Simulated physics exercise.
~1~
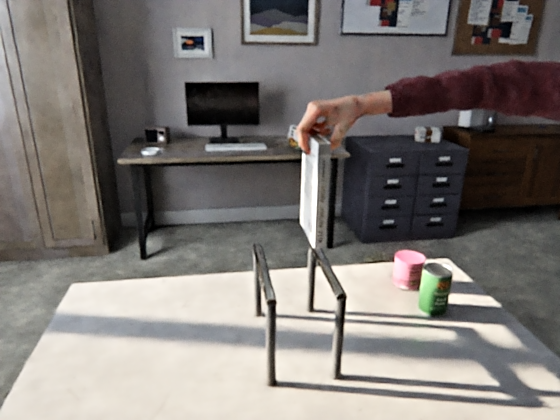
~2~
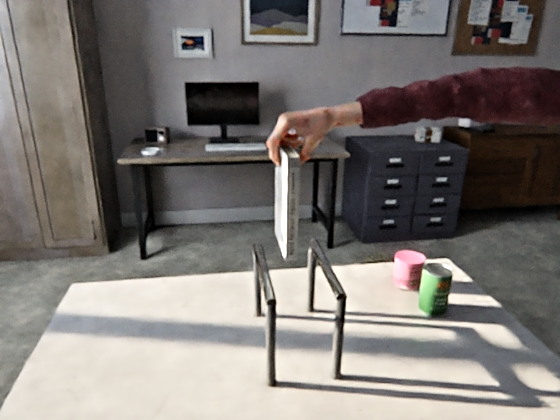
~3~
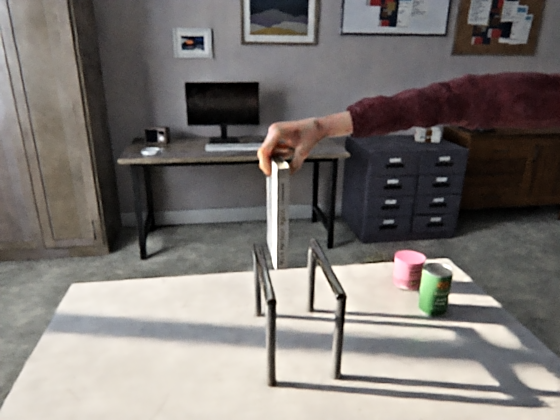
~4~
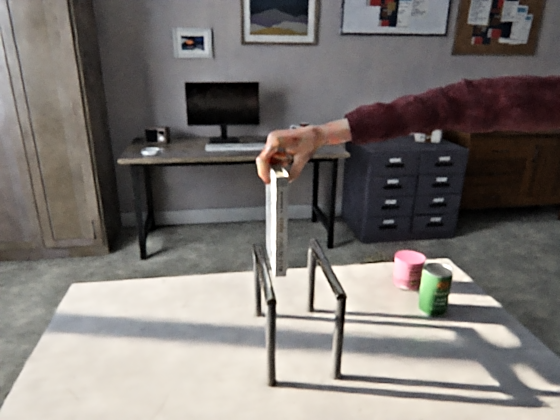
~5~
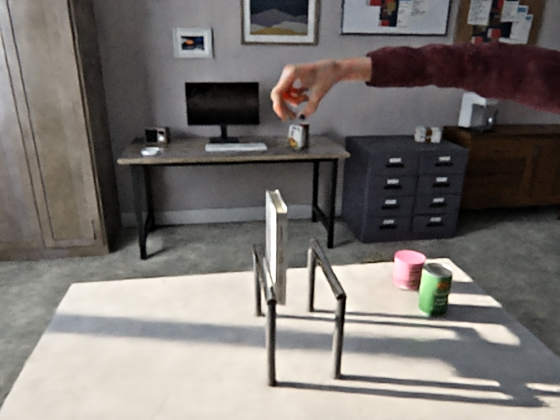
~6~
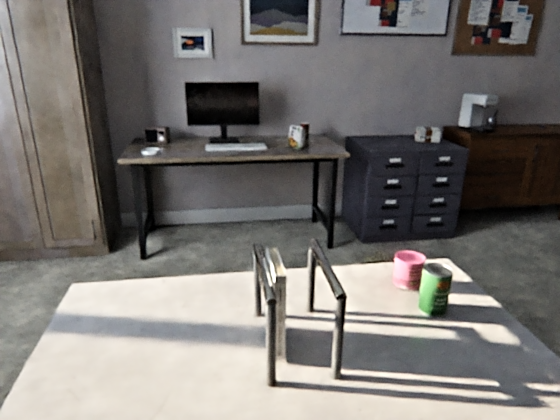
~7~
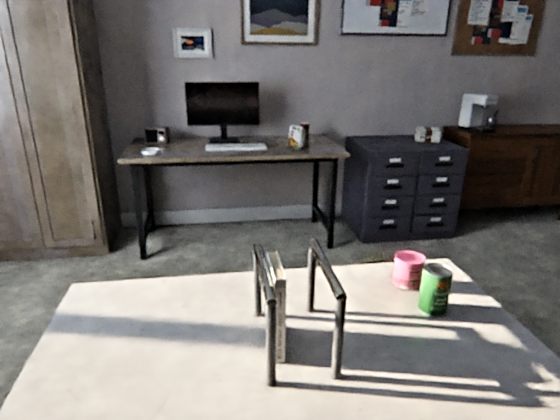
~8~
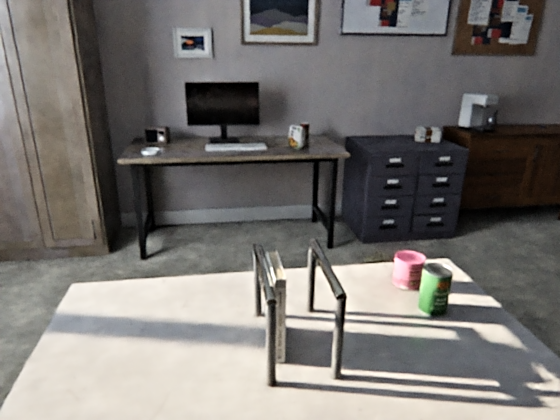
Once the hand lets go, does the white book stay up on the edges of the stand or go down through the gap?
The white book goes down through the gap and ends up standing upright on the table between the bars.
